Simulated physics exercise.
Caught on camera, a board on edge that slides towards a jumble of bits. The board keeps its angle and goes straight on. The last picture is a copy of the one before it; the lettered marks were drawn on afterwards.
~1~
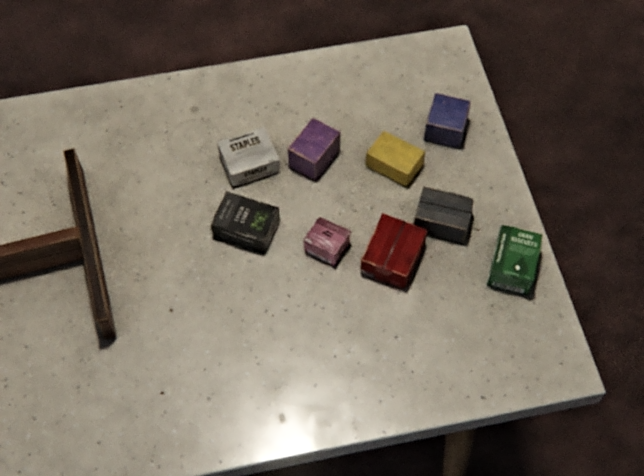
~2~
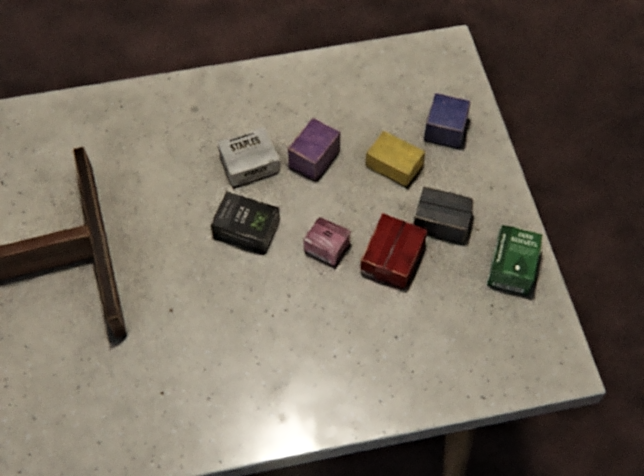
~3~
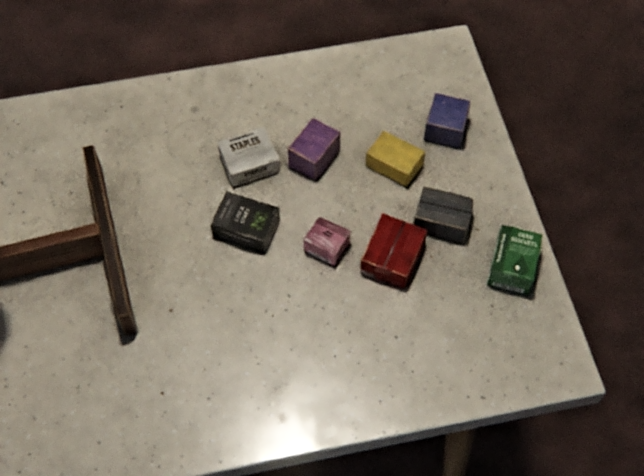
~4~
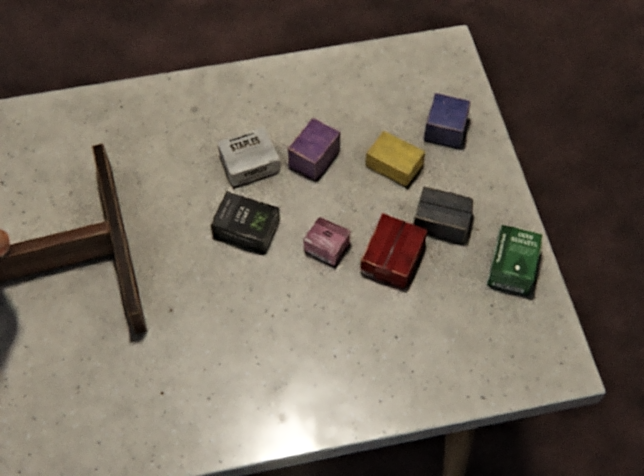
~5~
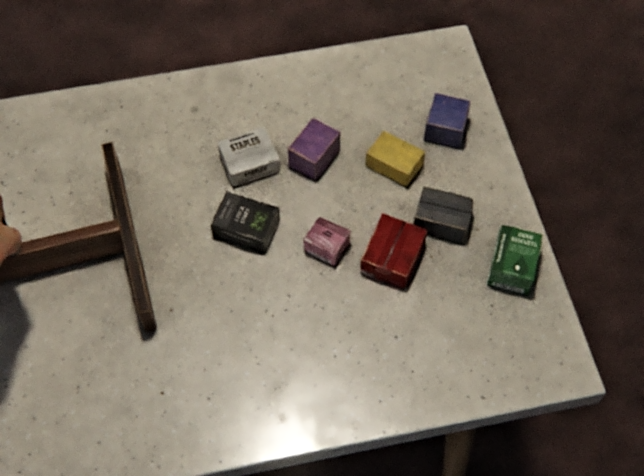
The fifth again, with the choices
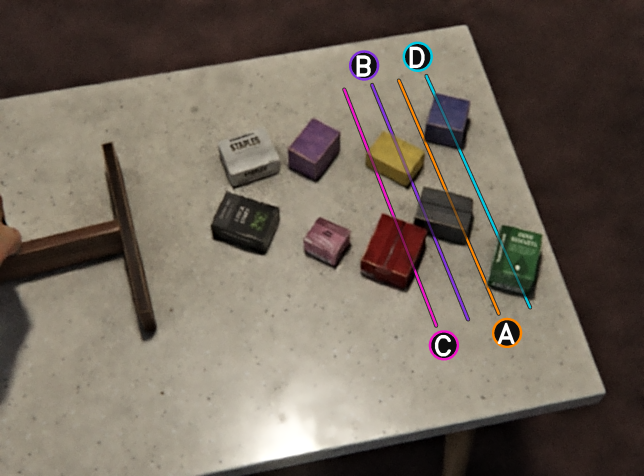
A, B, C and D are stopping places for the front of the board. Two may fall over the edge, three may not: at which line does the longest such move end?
A is the last line within the limit.
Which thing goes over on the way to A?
The blue block goes over.
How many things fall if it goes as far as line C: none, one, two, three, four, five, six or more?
The count is none.
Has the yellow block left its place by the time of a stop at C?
By then, yes.
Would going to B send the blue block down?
No.
On the marked copy, A at (445, 188); B at (417, 193); C at (387, 199); D at (474, 183).
Taking A. A third of the way, board (243, 202); white box (259, 156); black packet (287, 211).
Two thirds of the way, board (358, 182); yellow block (425, 158); purple block (403, 117).
When it is over, board (445, 166); blue block over the edge; yellow block (505, 141); one fallen.
As for the rest, B is within the limit but short; C is within the limit but short; D drops four.
